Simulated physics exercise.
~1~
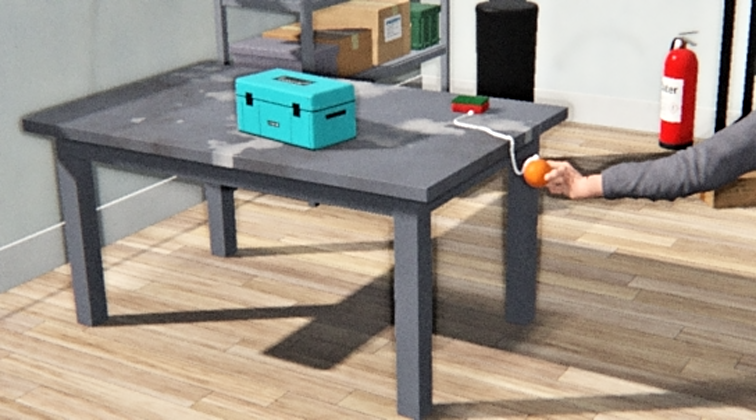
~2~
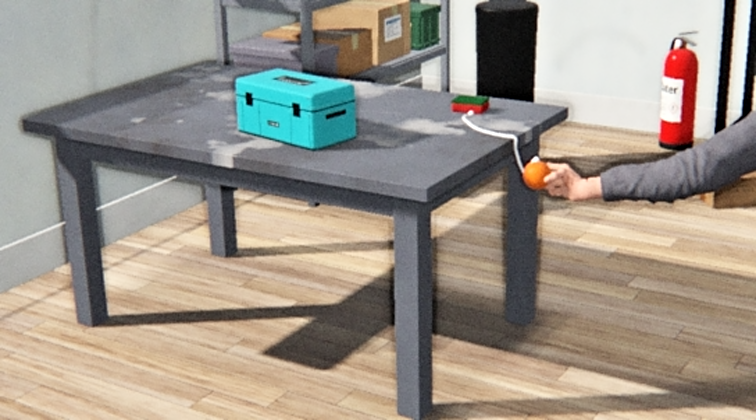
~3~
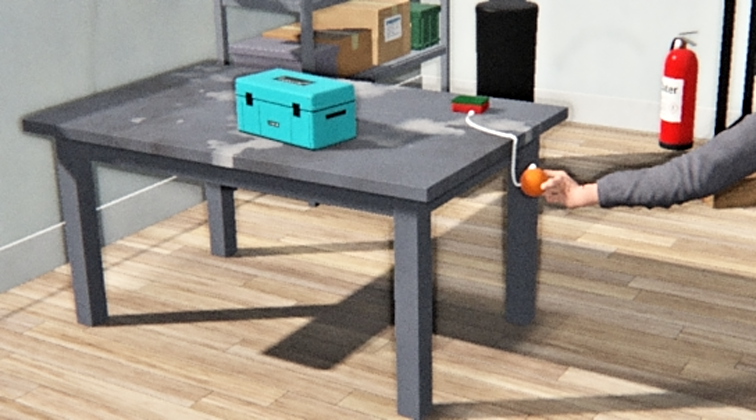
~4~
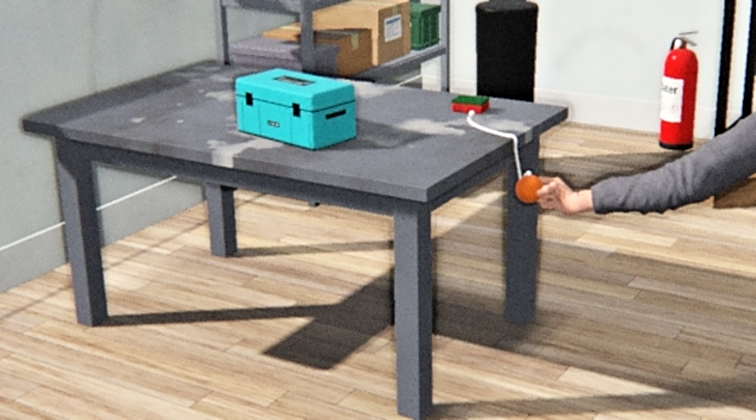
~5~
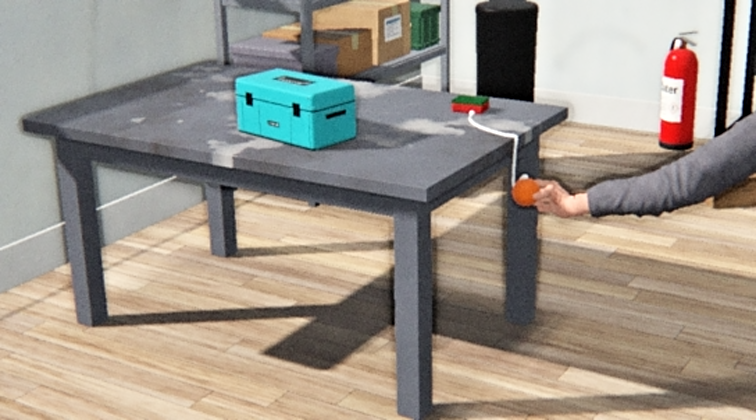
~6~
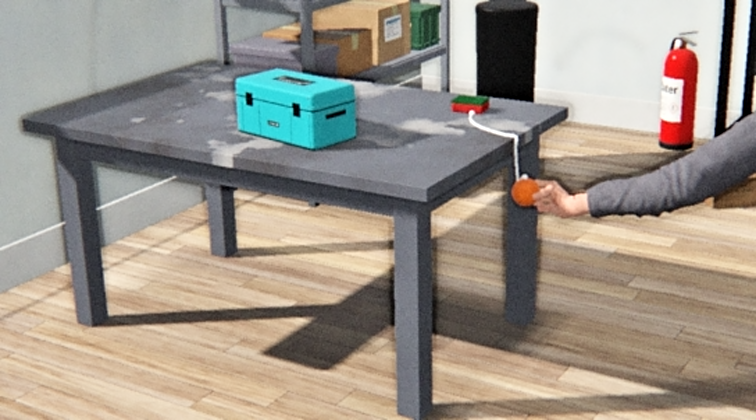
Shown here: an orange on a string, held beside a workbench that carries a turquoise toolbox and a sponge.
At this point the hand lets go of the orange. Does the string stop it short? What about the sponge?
Well, the orange falls all the way; as for the sponge, it tumbles off after it.
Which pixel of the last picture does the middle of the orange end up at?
(670, 316).
Then, 0.48 s past the final frame, orange in the air near (521, 312); toolbox still; sponge tugged along near (544, 124).
Then, 0.94 s past the final frame, orange on the floor near (576, 310); toolbox still; sponge down on the floor.
When it is over, orange on the floor near (670, 316); toolbox still; sponge down on the floor. The orange lands on the floor and the sponge follows it down.
